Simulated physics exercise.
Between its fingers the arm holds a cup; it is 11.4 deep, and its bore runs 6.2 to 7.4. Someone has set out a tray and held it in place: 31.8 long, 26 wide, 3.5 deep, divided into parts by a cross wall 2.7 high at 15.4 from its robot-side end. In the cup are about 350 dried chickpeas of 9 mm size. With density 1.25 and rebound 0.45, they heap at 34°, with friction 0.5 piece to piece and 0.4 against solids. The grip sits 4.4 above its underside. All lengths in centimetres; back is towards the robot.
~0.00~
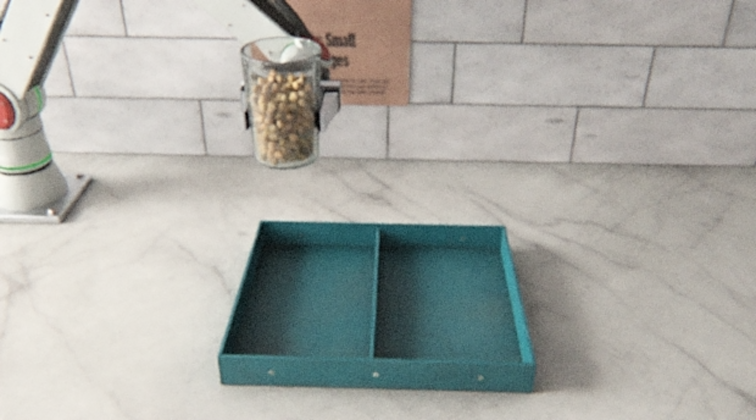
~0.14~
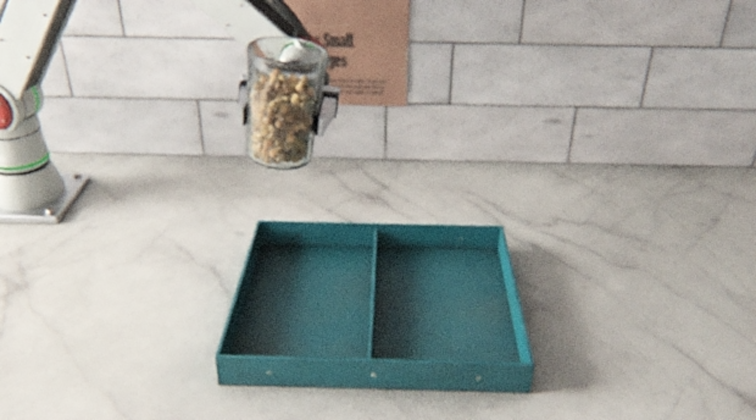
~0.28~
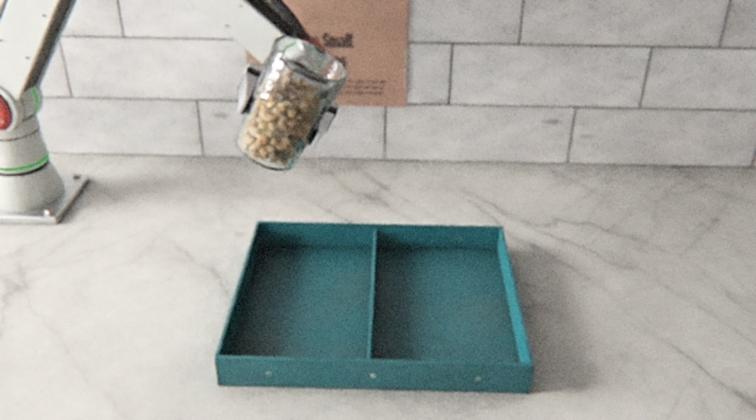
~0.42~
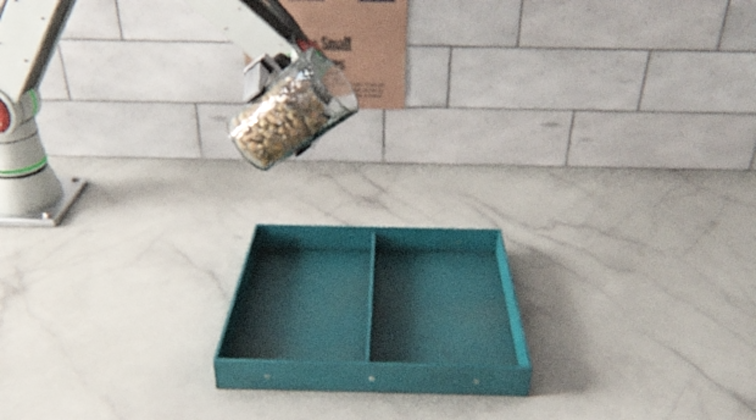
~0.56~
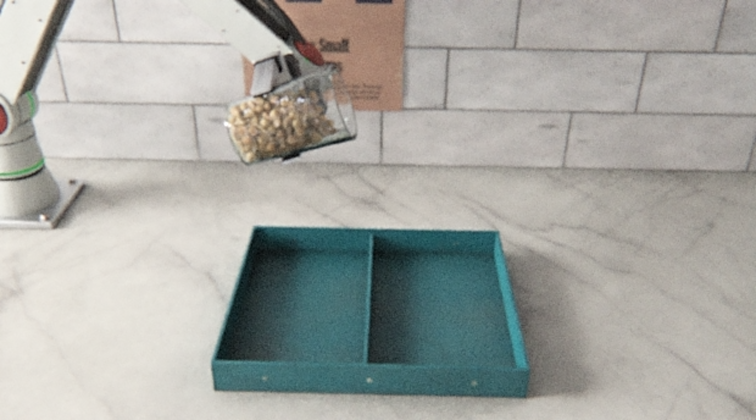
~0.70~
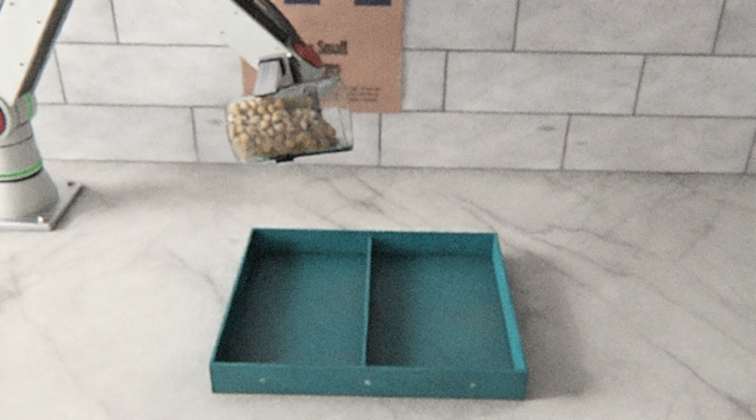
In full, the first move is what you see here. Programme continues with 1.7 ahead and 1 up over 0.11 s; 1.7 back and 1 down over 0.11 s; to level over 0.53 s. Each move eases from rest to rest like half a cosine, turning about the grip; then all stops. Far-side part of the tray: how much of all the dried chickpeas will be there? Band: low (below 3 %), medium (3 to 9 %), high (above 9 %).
Medium.
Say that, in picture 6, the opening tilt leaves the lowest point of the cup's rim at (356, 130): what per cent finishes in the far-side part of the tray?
About 0 %.
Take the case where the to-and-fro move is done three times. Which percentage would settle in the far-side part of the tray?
It would come to around 20 %.
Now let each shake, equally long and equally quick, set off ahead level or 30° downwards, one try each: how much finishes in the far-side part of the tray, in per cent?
Estimates, in order: 5 % then 0 %.
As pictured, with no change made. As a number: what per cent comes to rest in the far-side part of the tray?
4 per cent, give or take.
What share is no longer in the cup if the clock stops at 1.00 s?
So far around 5 % is out.
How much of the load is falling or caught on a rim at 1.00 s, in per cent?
I'd put it near 4 per cent.
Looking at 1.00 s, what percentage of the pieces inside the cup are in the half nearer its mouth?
About 45 per cent.
By 1.00 s, tilted 74° forward, highest piece 26 above the table; 331 in the cup, 1 in the far-side part, 14 in flight or on a rim.
By 1.30 s, tilted 14° forward, highest piece 30 above the table; 328 in the cup, 16 in the far-side part, 1 in the robot-side part, 1 in flight or on a rim.
By 1.65 s, level, highest piece 30 above the table; 328 in the cup, 17 in the far-side part, 1 in the robot-side part.
By 2.70 s, level, highest piece 30 above the table; 328 in the cup, 17 in the far-side part, 1 in the robot-side part.
Final count, 328 in the cup, 17 in the far-side part, 1 in the robot-side part. That is 5 % in the far-side part of the tray.
